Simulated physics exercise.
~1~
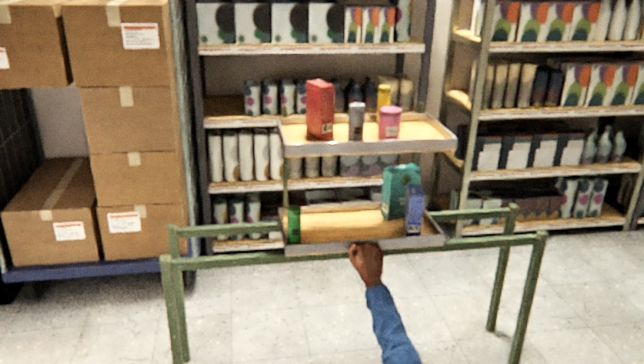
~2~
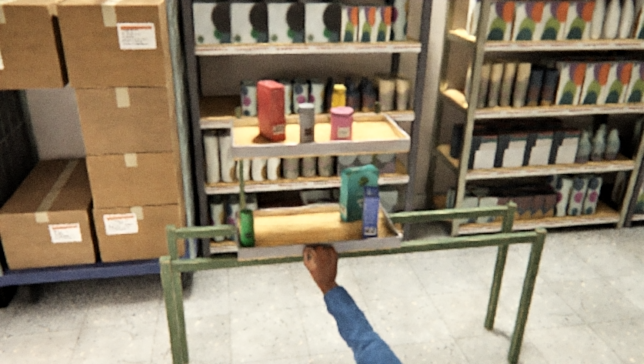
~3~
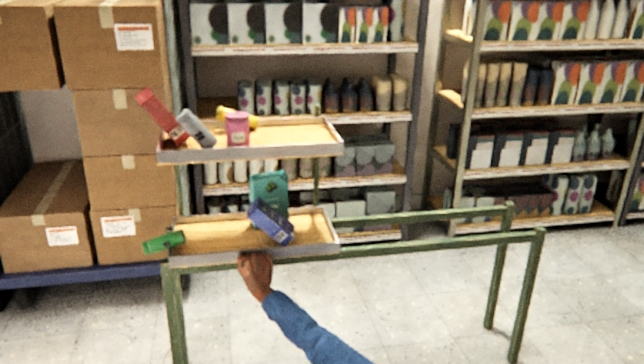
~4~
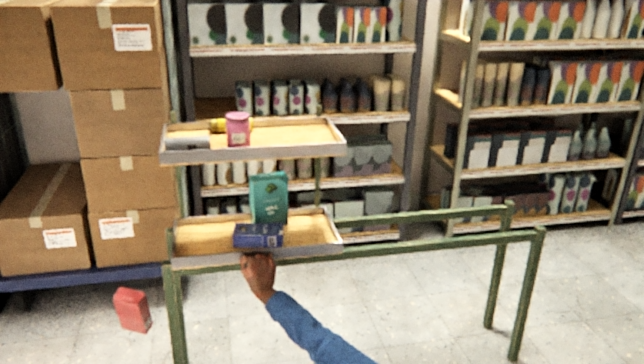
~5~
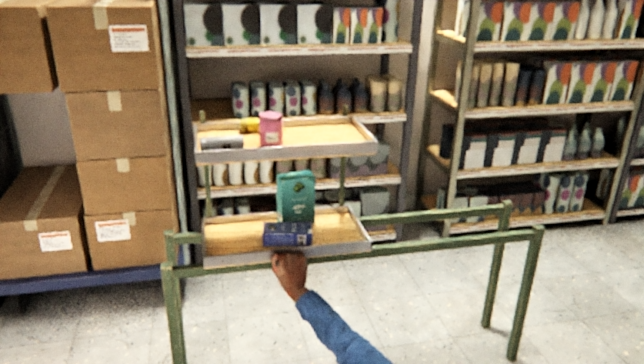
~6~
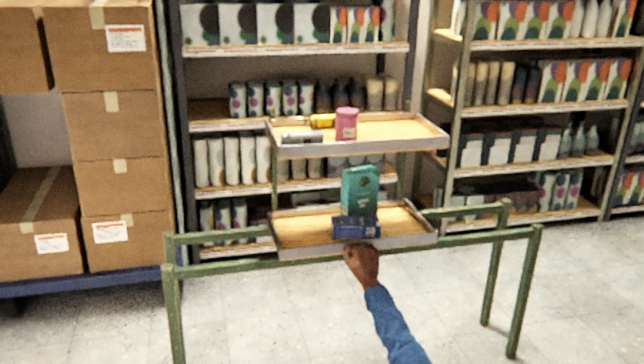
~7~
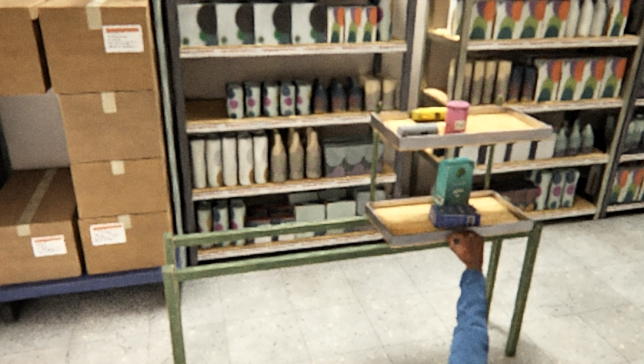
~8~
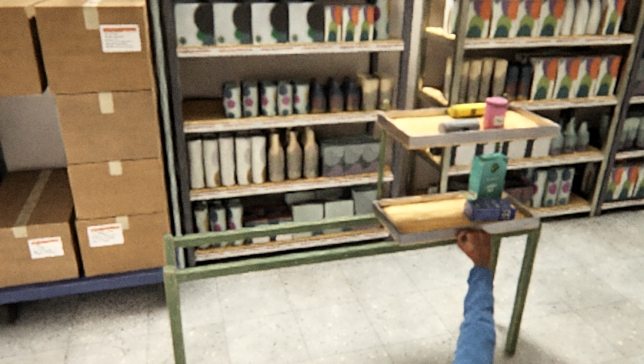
A hand jerks a two-tier tray left, spilling a red carton, then slides it right.
